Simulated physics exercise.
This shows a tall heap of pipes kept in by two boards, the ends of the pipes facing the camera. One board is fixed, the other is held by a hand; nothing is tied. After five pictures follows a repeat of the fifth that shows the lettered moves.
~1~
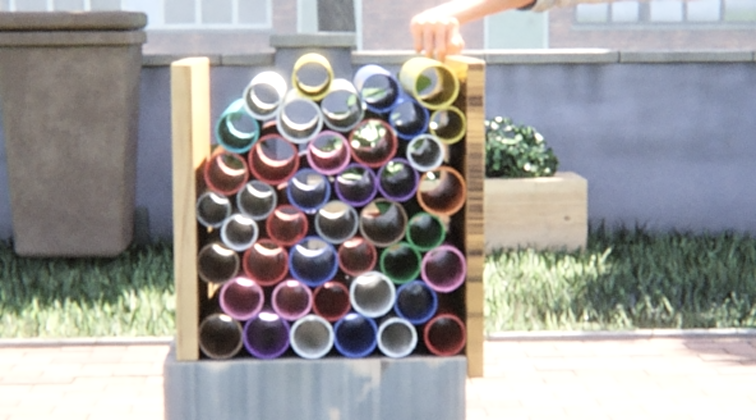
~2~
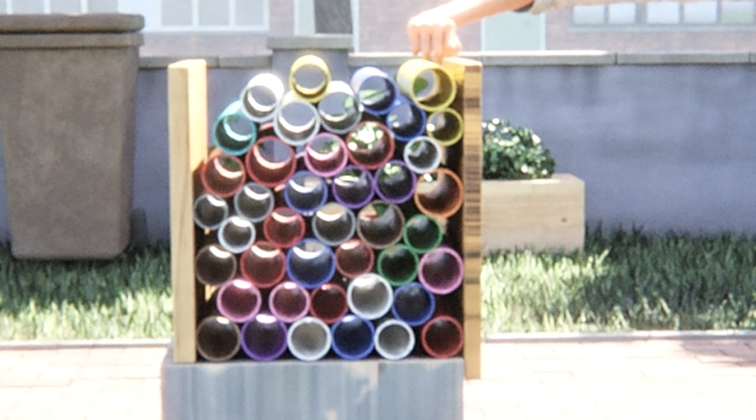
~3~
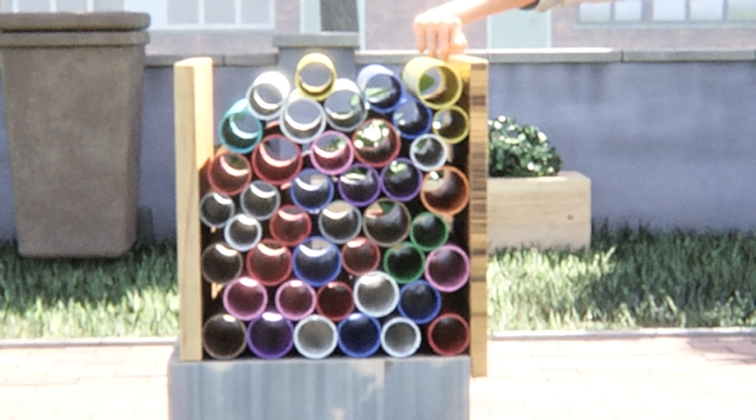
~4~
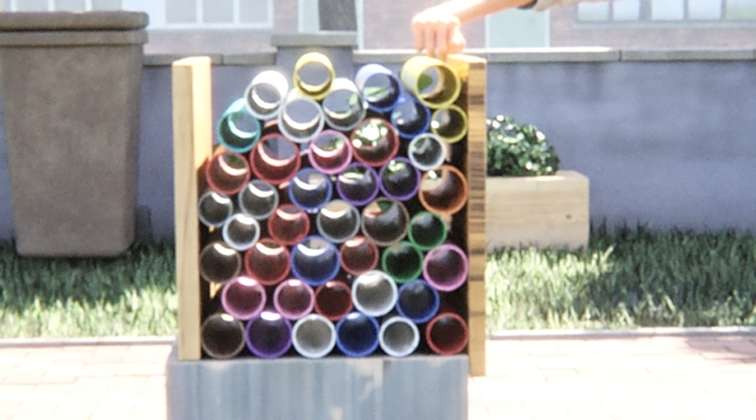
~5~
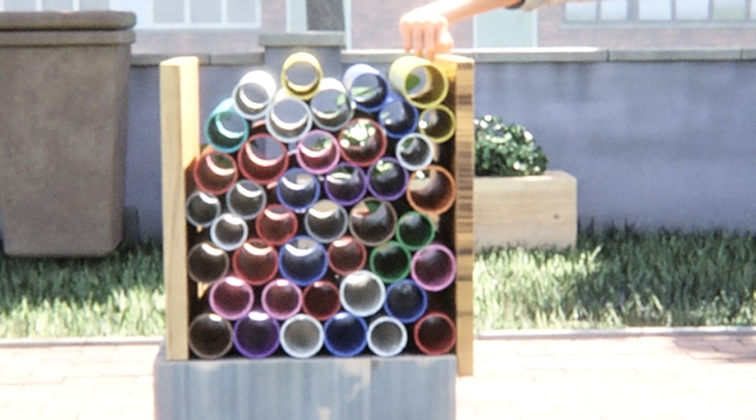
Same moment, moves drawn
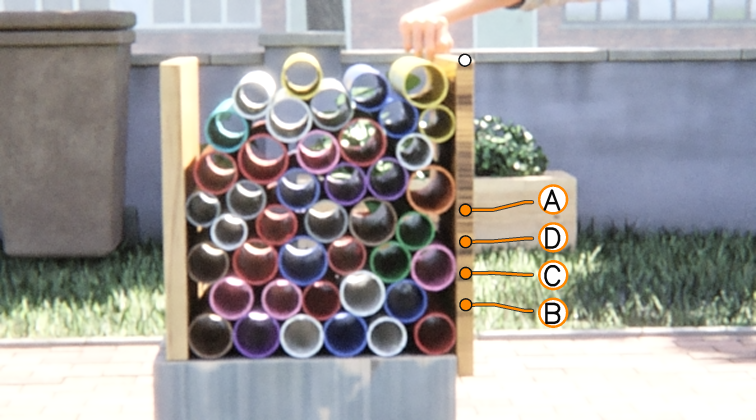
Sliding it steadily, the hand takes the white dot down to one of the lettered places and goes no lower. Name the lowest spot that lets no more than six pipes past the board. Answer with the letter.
Mark A is as low as it can go.
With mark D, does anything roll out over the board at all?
At D: Yes.
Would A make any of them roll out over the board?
Yes, at A.
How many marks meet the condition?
The number is one.
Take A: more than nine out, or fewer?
It loses fewer than nine.
On the marked copy, A at (465, 210); B at (466, 305); C at (466, 273); D at (465, 242); the white dot at (465, 60).
Following A. Soon after the start, top of the board (456, 132).
Later, top of the board (456, 209).
In the end, top of the board (456, 210), three out over the board.
As for the rest, B more than six out over the board; C more than six out over the board; D more than six out over the board.
